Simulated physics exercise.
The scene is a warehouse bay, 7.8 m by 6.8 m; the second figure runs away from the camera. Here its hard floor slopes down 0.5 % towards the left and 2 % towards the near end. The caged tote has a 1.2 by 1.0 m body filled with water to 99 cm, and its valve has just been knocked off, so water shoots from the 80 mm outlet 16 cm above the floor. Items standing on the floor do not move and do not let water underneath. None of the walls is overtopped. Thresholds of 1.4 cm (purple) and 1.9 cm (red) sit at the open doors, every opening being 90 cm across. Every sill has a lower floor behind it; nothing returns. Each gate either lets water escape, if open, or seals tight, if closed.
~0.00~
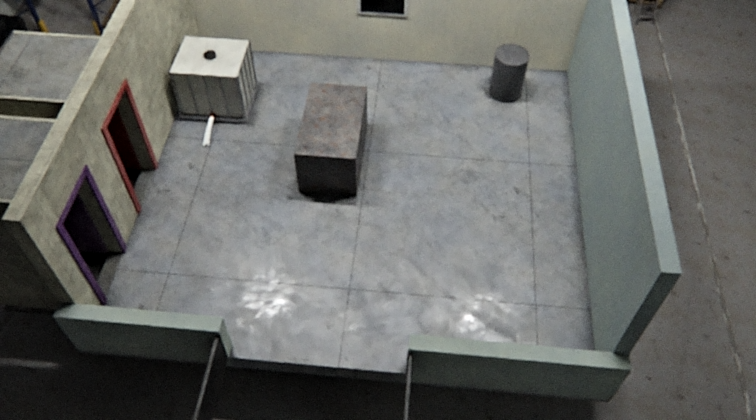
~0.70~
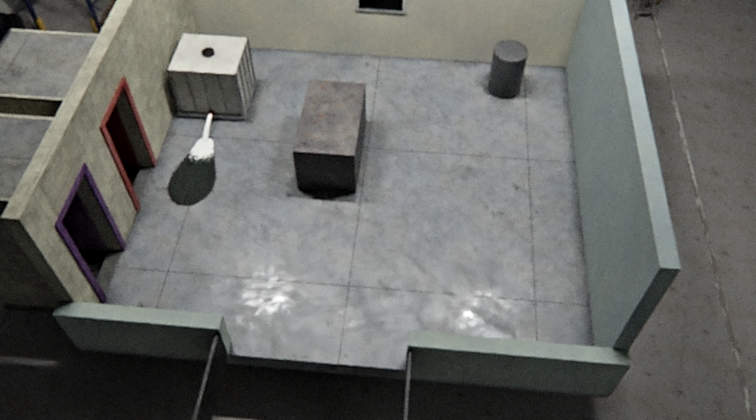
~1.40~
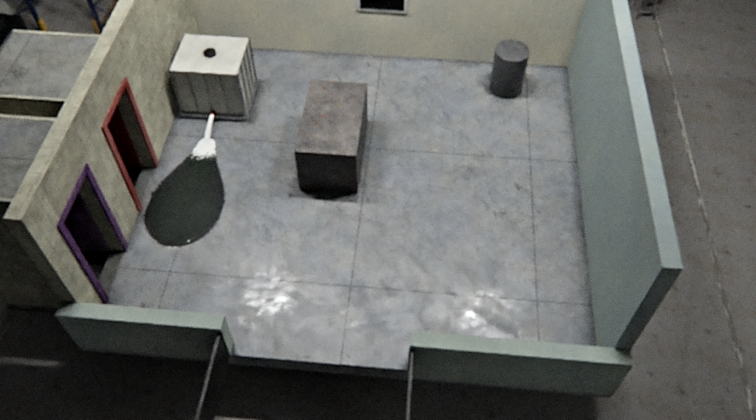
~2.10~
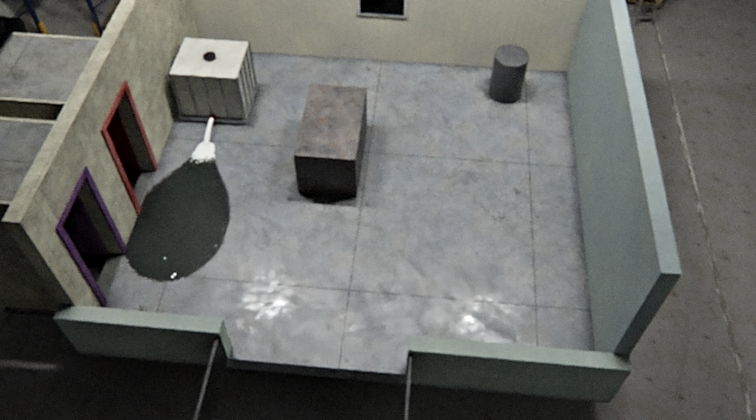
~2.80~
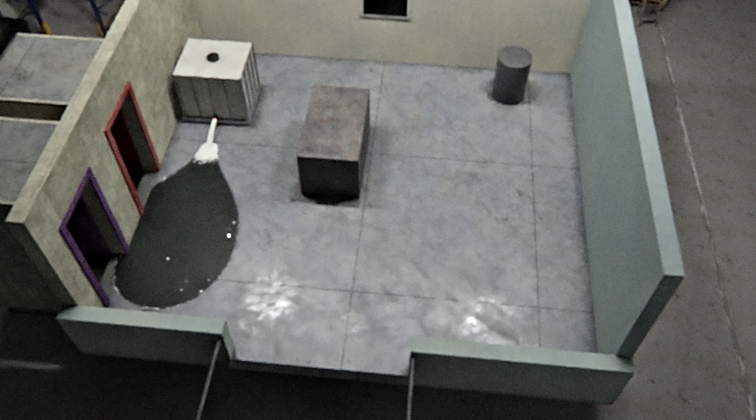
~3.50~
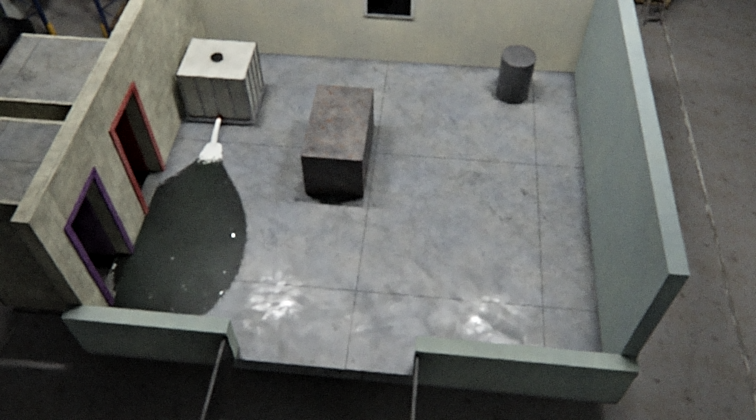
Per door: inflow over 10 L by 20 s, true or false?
Purple door: True; red door: False.
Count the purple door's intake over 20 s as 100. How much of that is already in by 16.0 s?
By that time around 60 per cent is in.
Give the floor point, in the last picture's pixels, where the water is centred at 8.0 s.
(178, 282).
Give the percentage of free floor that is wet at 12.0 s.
Near 20 per cent is wet.
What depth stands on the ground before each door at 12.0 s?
Depth (cm) - purple: 3.0, red: 0.8.
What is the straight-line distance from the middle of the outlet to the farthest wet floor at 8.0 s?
Roughly 5.2 metres.
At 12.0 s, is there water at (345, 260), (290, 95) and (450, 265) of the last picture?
Spot 1: Unwetted; spot 2: Unwetted; spot 3: Unwetted.
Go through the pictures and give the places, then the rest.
In the first frame, the jet has just started at (210, 125); the ground is still dry.
In the second frame, the jet leaves at (208, 123); the sheet reaches (179, 203), 2.1 m away, and wets 0.8 m2.
In the third frame, the jet leaves at (210, 123); the sheet reaches (161, 242), 3.0 m away, and wets 2.0 m2.
In the fourth frame, the jet leaves at (209, 127); the sheet reaches (155, 279), 3.6 m away, and wets 3.2 m2.
In the fifth frame, from the spout at (213, 128) the water has spread over 4.2 m2; its tip is at (142, 305), and it is 1.0 cm deep on average.
In the sixth frame, the jet leaves at (217, 127); the sheet reaches a hidden place, 4.5 m away, and wets 5.2 m2.
After 5.0 s water covers 10 % of the floor and is deepest (5 cm) near (102, 331); purple door 1.7 cm at the sill, 0 L in, red door 0.59 cm at the sill, 0 L in.
After 8.0 s water covers 15 % of the floor and is deepest (6 cm) near (102, 331); purple door 2.4 cm at the sill, 1 L in, red door 0.67 cm at the sill, 0 L in.
After 12.0 s water covers 20 % of the floor and is deepest (6 cm) near (102, 331); purple door 2.8 cm at the sill, 7 L in, red door 0.73 cm at the sill, 0 L in.
After 16.0 s water covers 20 % of the floor and is deepest (6 cm) near (102, 331); purple door 3 cm at the sill, 16 L in, red door 0.86 cm at the sill, 0 L in.
After 20.0 s water covers 20 % of the floor and is deepest (6 cm) near (102, 331); purple door 3.1 cm at the sill, 27 L in, red door 0.92 cm at the sill, 0 L in.
